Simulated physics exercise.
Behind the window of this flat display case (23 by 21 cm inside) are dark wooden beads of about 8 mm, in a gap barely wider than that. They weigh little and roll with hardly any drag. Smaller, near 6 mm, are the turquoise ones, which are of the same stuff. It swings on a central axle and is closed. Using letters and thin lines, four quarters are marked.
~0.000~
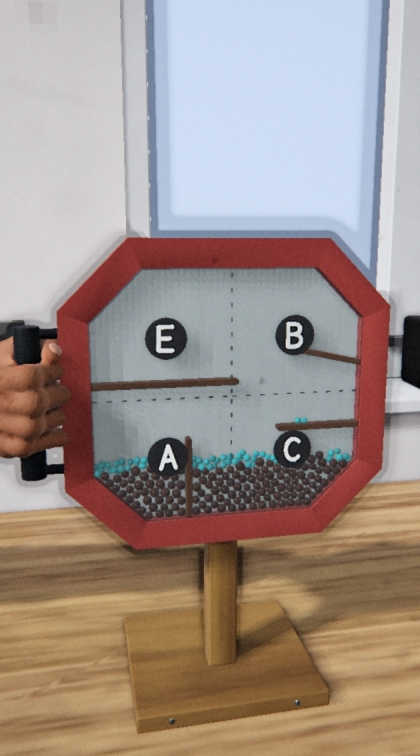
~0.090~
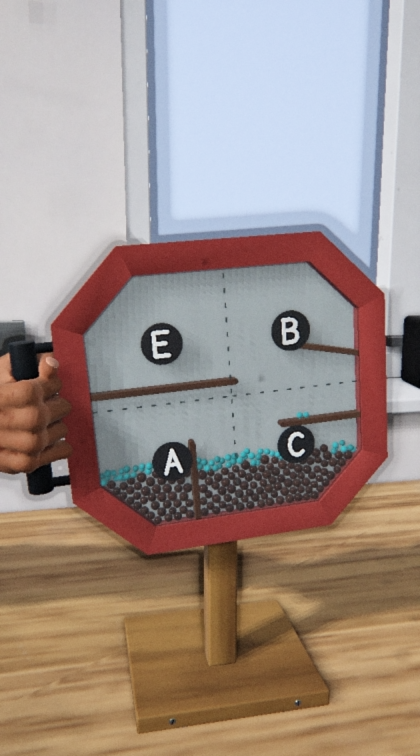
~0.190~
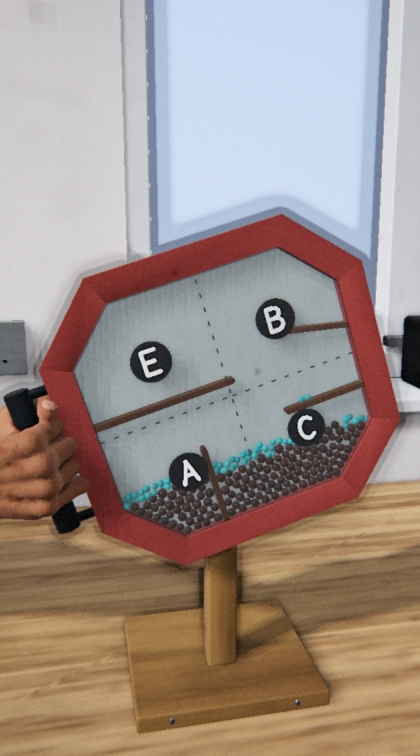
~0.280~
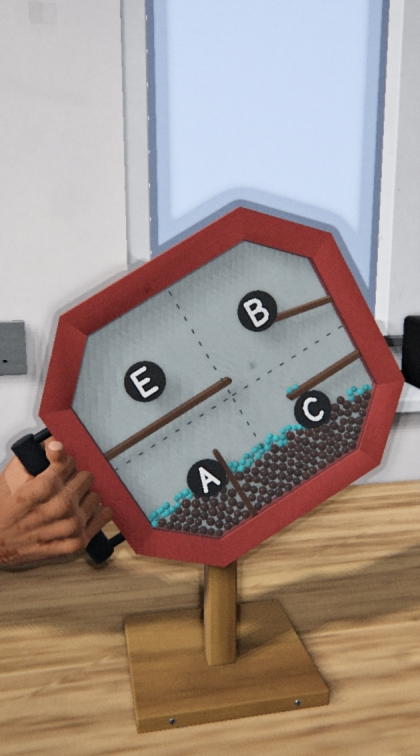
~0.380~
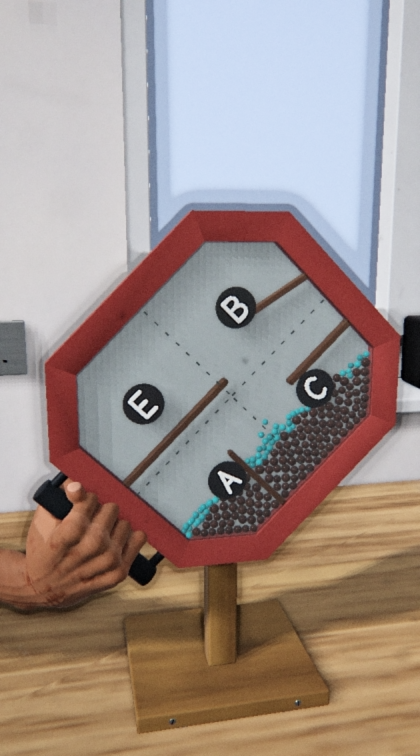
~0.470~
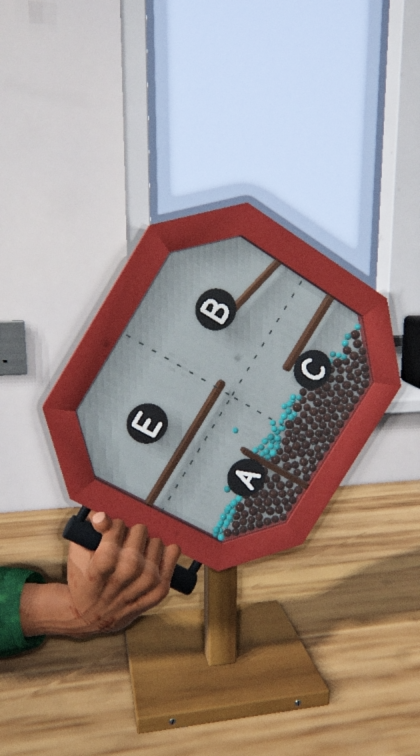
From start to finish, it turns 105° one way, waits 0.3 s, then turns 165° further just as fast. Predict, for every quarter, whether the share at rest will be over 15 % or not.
A: Not over; B: Over; C: Over; E: Not over.
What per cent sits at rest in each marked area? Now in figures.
Reading: Quarter A = 0; quarter B = 40; quarter C = 55; quarter E = 0.
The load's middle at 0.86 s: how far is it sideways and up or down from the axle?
Right by about 6 cm and below by about 5 cm.
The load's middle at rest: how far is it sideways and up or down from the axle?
Some 1 cm left and 7 cm below.
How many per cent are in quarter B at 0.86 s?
Share: Some 0 per cent.
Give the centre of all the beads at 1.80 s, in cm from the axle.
About 5 cm right and 3 cm above.
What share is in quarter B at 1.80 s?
Share: Near 10 %.
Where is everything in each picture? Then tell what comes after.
Level; about 200 beads; load centre (223, 477); top bead (298, 420); A (168, 457), B (295, 335), C (292, 449), E (166, 339), in the first picture.
Turned 4° anticlockwise; load centre (229, 477); top bead (306, 415), in the second picture.
Turned 17° anticlockwise; load centre (248, 474); top bead (308, 397); wall ends (231, 380), (288, 410), (267, 333), (203, 449), in the third picture.
Turned 30° anticlockwise; load centre (265, 467); top bead (296, 387), in the fourth picture.
Turned 45° anticlockwise; load centre (281, 457); top bead (367, 354), in the fifth picture.
Turned 58° anticlockwise; load centre (292, 445); top bead (358, 327); A (246, 477), B (216, 310), C (313, 370), E (147, 424), in the sixth picture.
By 0.86 s, it stands 105° anticlockwise; the beads' middle is 6 cm right of and 5 cm below the centre; A 80 %, C 10 %, E 10 %.
By 1.80 s, it has come round 187° anticlockwise; the beads' middle is 5 cm right of and 3 cm above the centre; A 75 %, B 10 %, C 5 %, E 10 %.
By 2.44 s, it has come round 270° anticlockwise; the beads' middle is 1 cm left of and 7 cm below the centre; B 40 %, C 55 %.
At rest by 3.2 s, it has come round 270° anticlockwise; A 0 %, B 40 %, C 55 %, E 0 %.
